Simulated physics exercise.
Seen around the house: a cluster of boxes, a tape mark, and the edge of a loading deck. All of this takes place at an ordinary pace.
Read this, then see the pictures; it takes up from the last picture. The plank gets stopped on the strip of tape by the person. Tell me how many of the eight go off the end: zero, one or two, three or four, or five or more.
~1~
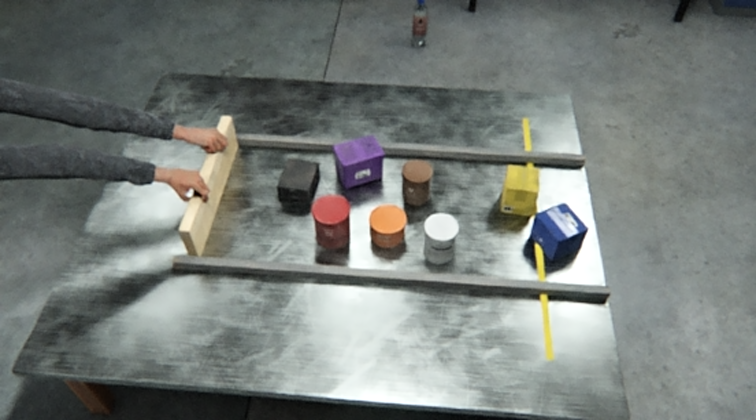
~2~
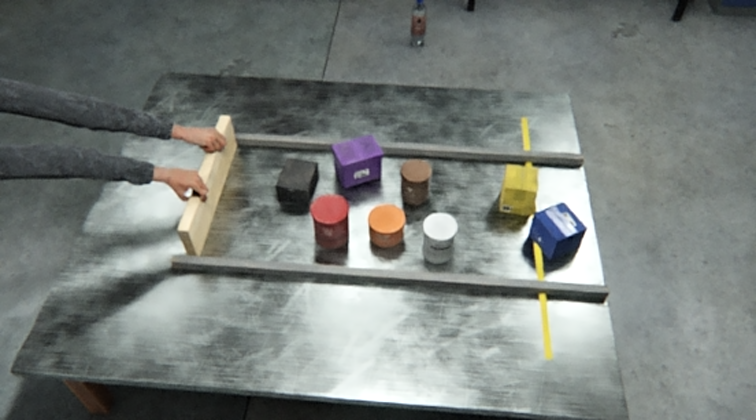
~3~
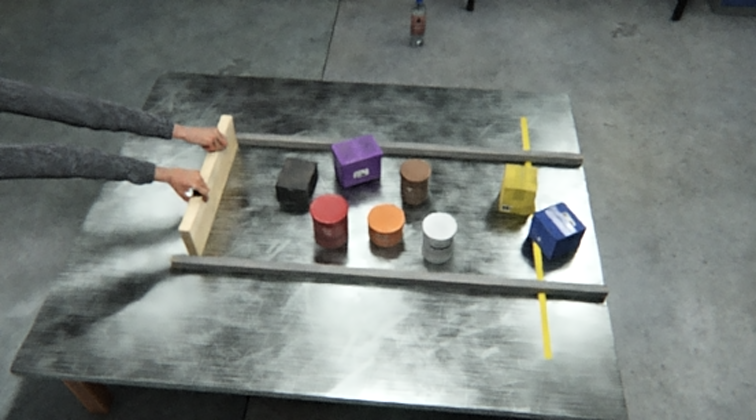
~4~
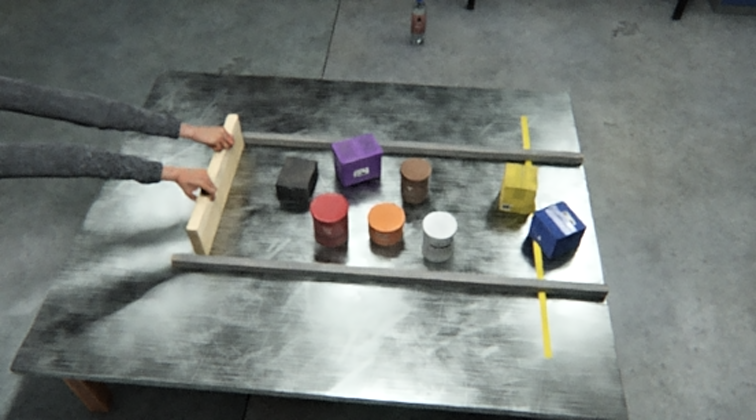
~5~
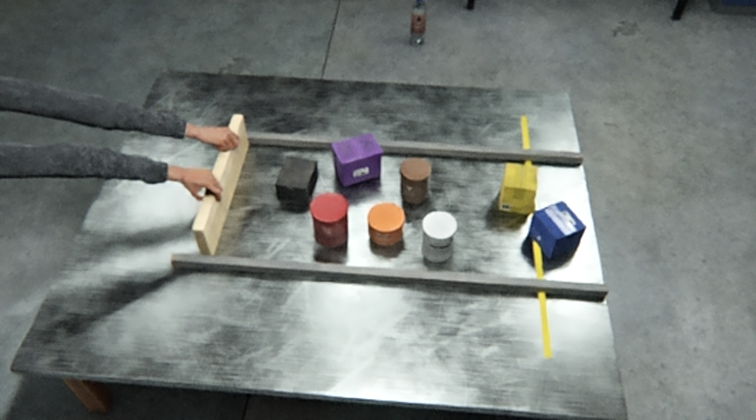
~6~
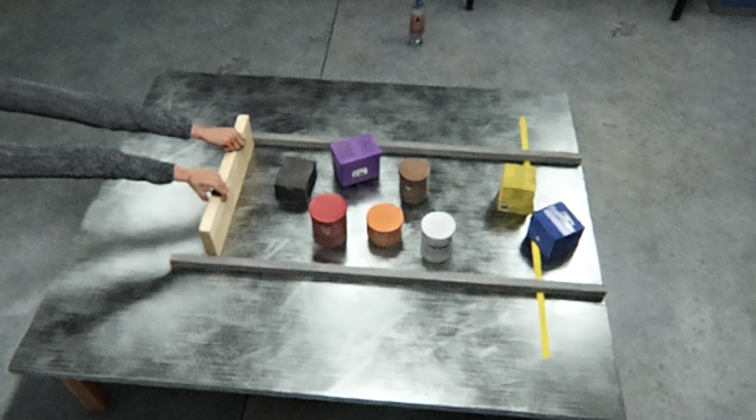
The drop will claim one or two of them.
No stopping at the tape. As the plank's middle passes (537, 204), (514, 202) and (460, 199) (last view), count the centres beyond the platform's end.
It would be 2, 2 and 0.
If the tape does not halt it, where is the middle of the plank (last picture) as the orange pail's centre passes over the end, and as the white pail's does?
When the orange pail crosses, the middle is near (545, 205); when the white pail crosses, near (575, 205).
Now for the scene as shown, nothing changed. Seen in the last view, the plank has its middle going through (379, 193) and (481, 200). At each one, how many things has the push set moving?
Counts: 5, 8.
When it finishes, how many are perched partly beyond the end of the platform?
3.
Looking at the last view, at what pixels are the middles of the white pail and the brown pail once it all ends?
Final centres, first then second: (559, 261), (583, 193).
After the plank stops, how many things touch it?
In contact: 3.
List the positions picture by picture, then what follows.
In the first frame, blue box (558, 232); yellow parcel (520, 191); white pail (440, 239); plank (212, 184); tape (536, 220).
In the second frame, yellow parcel (519, 190); black crate (298, 182).
In the third frame, white pail (438, 239); brown pail (415, 182).
In the fourth frame, blue box (557, 230); purple tote (358, 161).
In the fifth frame, yellow parcel (518, 189); plank (223, 183).
In the sixth frame, blue box (555, 230); yellow parcel (517, 189); white pail (437, 238); plank (229, 183); tape (533, 218).
Soon after, none off yet; blue box at rest near (555, 230); yellow parcel at rest near (517, 189); white pail at rest near (437, 238).
Then, none off yet; blue box at rest near (555, 230); yellow parcel at rest near (517, 189); white pail moved about its own width near (476, 248).
By the end, the number that fall off is one or two; fallen, yellow parcel and blue box.
